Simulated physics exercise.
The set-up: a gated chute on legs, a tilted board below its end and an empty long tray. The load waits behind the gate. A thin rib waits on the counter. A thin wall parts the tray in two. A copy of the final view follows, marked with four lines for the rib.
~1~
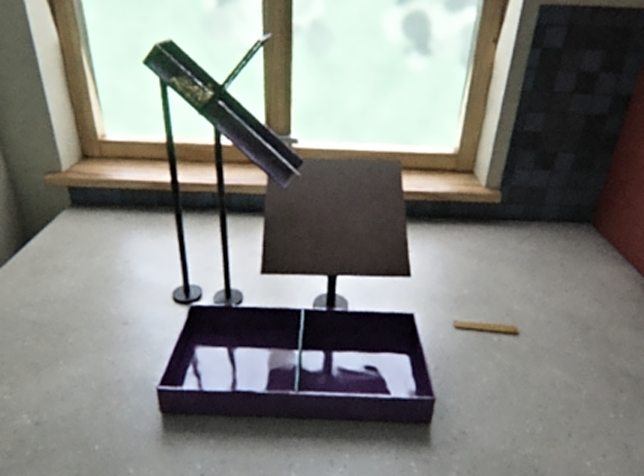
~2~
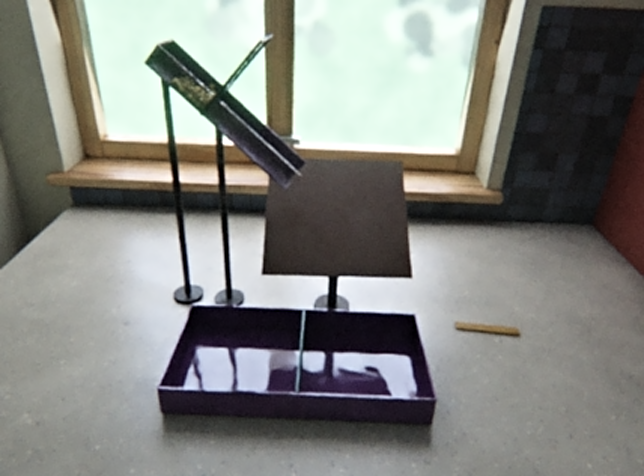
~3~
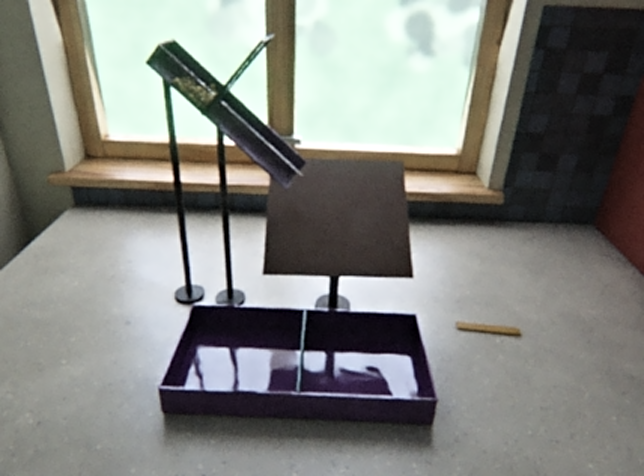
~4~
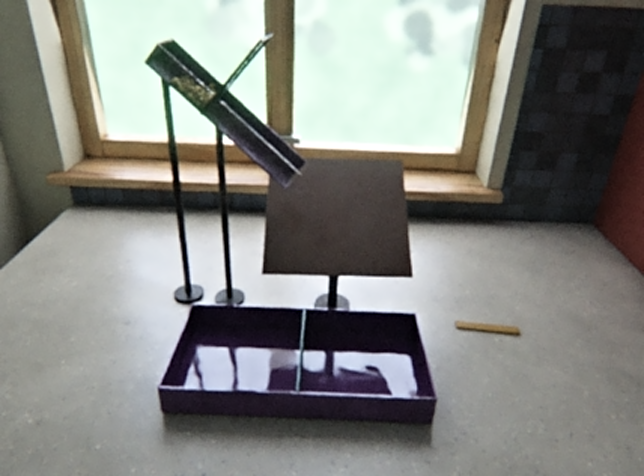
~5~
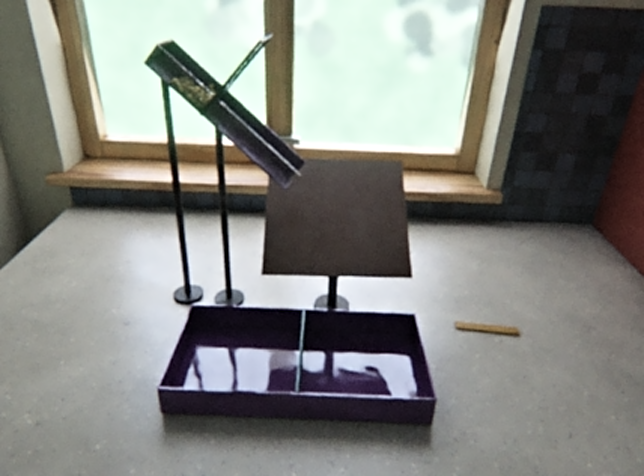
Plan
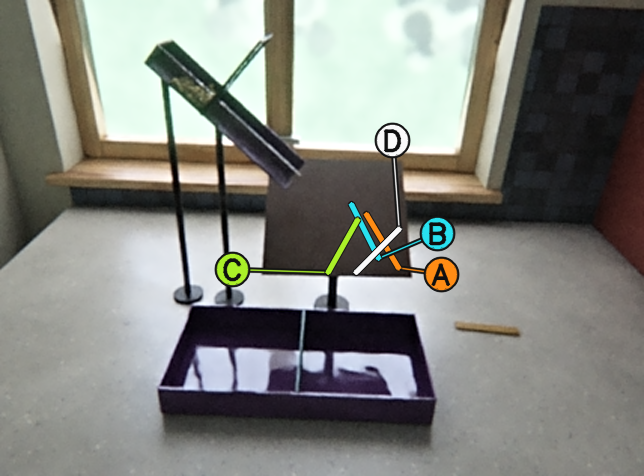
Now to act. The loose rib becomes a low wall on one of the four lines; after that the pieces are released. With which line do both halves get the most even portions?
The best line is C.
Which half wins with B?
More lands on the right.
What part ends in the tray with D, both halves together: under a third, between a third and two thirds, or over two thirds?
Over two thirds.
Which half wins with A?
More lands on the right.
On the marked copy, line A from (366, 214) to (398, 267); line B from (351, 204) to (378, 258); line C from (357, 220) to (328, 272); line D from (399, 229) to (356, 272).
With A, of what is caught, not one piece in the left half, every piece in the right.
With B, of what is caught, not one piece in the left half, every piece in the right.
With C, of what is caught, roughly half in the left half, roughly half in the right.
With D, of what is caught, not one piece in the left half, every piece in the right.
